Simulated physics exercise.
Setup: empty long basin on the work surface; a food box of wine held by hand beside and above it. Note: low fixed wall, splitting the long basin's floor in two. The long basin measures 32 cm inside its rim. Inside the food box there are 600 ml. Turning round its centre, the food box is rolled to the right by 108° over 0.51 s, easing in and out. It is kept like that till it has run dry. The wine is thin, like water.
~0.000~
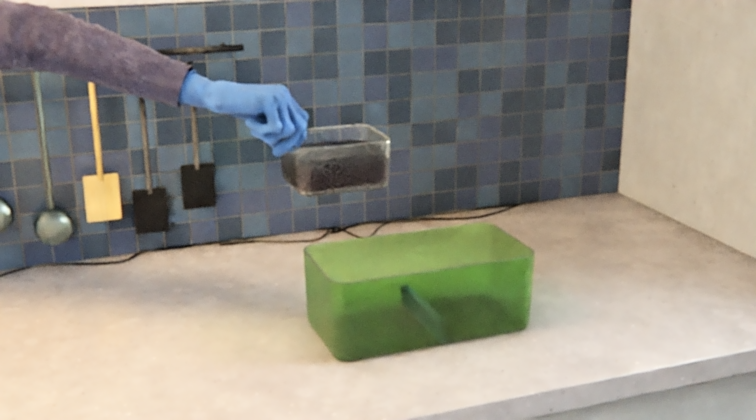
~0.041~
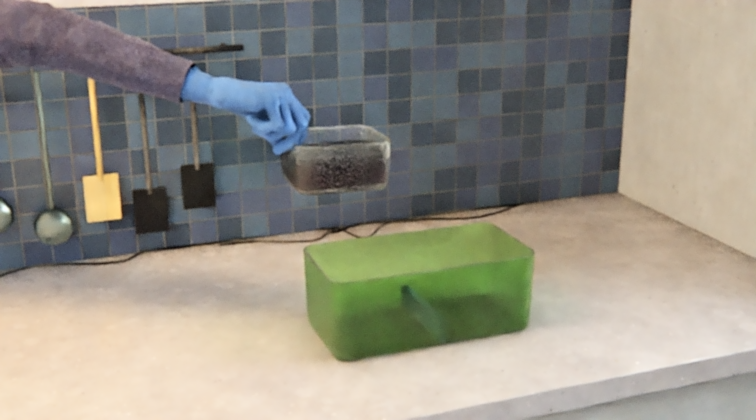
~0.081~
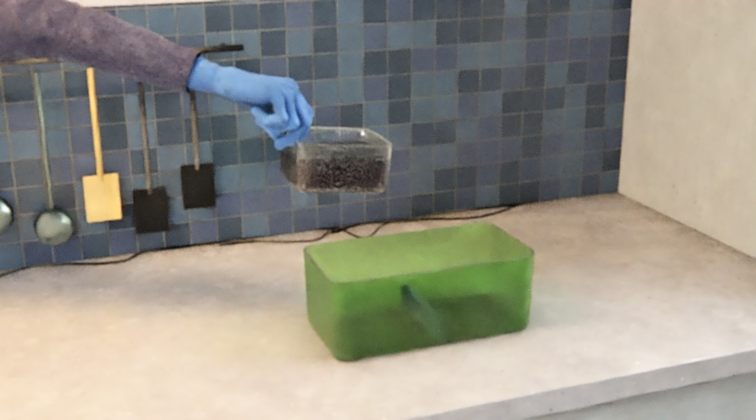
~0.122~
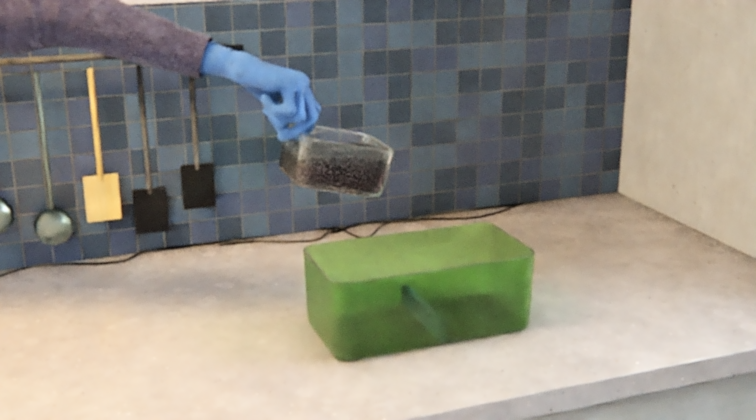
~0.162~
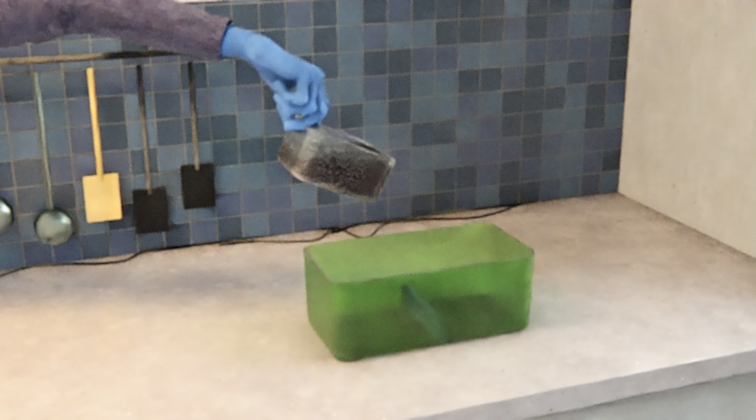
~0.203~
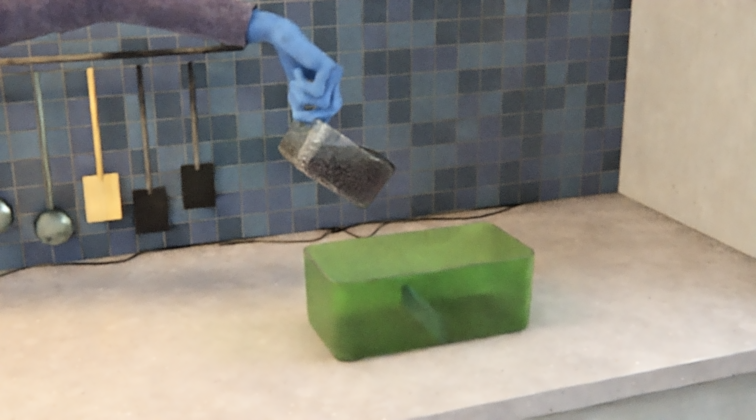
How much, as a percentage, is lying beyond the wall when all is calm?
Around 29 per cent lies beyond the wall.
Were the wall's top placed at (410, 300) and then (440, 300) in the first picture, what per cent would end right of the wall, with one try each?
Respectively 55 and 15 %.
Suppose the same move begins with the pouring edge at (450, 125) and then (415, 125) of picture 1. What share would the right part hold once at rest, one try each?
Some 70 and 70 per cent, in that order.
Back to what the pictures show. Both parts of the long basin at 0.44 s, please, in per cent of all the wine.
Left roughly 26 per cent, right roughly 9.
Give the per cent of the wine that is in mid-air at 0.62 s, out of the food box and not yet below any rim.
I'd put it at about 5 per cent of the liquid.
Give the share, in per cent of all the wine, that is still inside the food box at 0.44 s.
Fraction remaining: Approx. 14 per cent.
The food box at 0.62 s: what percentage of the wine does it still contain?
2 per cent or so.
Then, 0.44 s in, the tilt is 104° and 14 per cent is still to pour, 25 is left of the wall and 9 right of it.
Then, 0.62 s in, the tilt is 108° and 2 per cent is still to pour, 68 is left of the wall and 25 right of it.
Then, 0.81 s in, the tilt is 108° and 0 per cent is still to pour, 66 is left of the wall and 27 right of it.
Then, 1.01 s in, the tilt is 108° and 0 per cent is still to pour, 68 is left of the wall and 29 right of it.
Finally, 68 per cent lies left of the wall, 29 right of it and 4 outside.
